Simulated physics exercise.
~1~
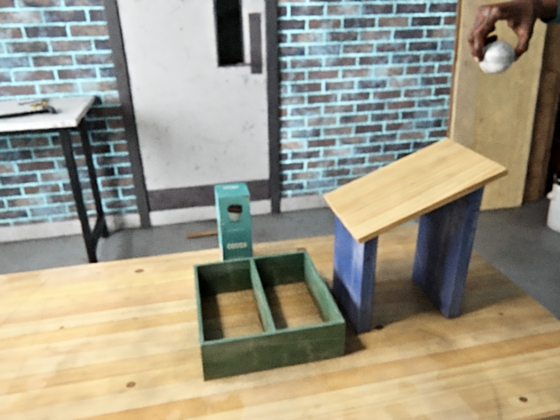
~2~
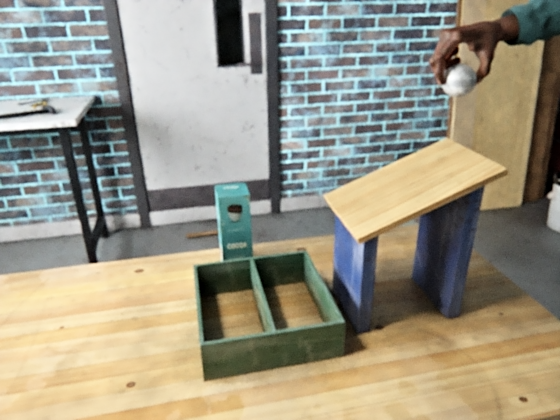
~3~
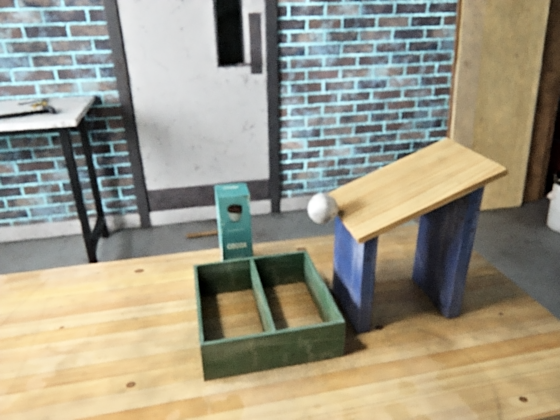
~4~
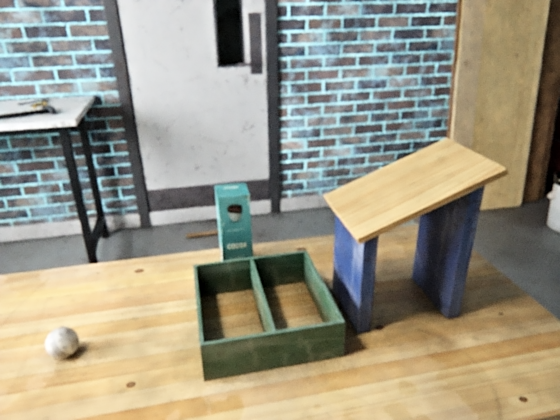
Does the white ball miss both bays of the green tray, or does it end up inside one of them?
The white ball misses both bays and ends up on the tabletop to the left of the tray.
